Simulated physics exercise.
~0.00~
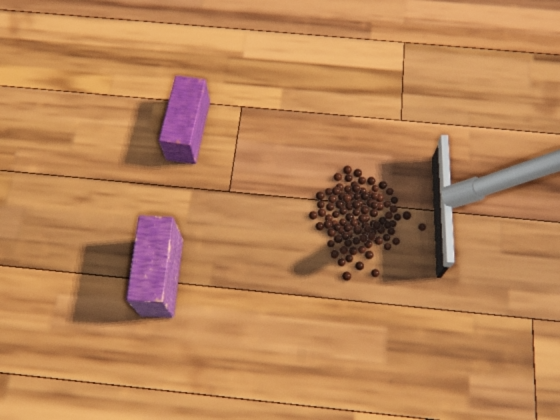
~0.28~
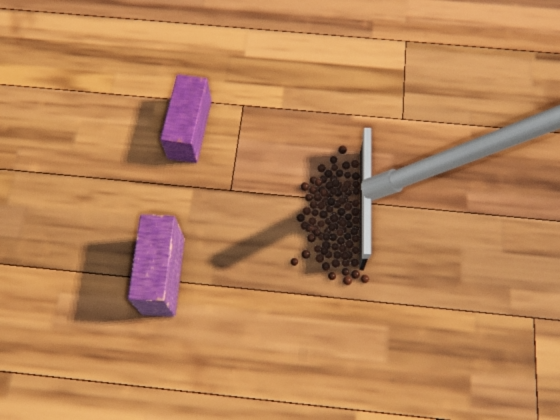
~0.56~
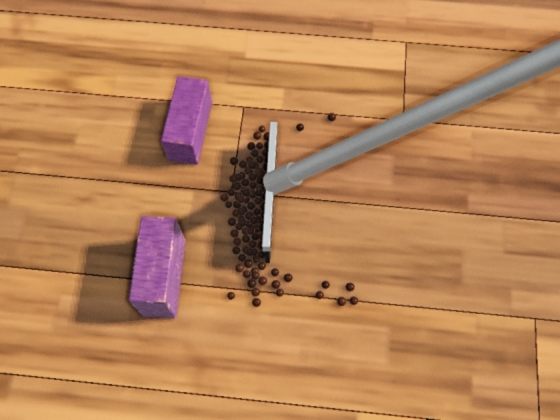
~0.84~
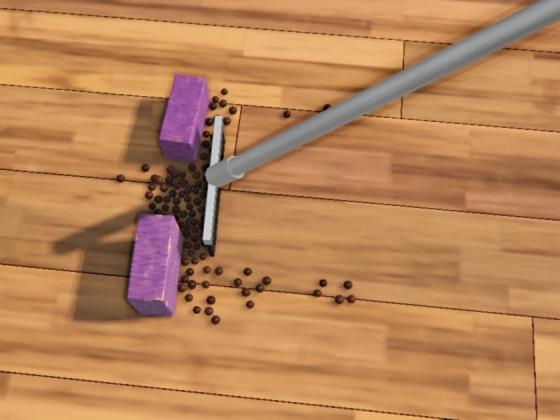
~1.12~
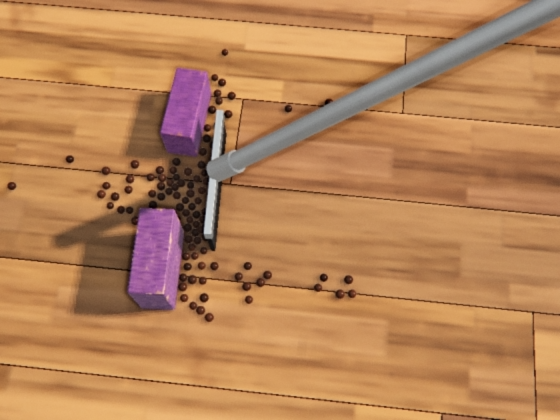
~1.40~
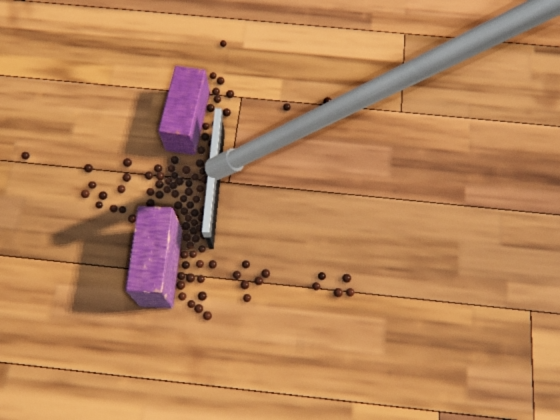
A squeegee on a grey pole pushed a heap of small chocolate balls leftwards across a wooden floor towards two purple blocks, then stopped just short of them, leaving some balls spilled through the gap, many still bunched before it, and others strewn around.
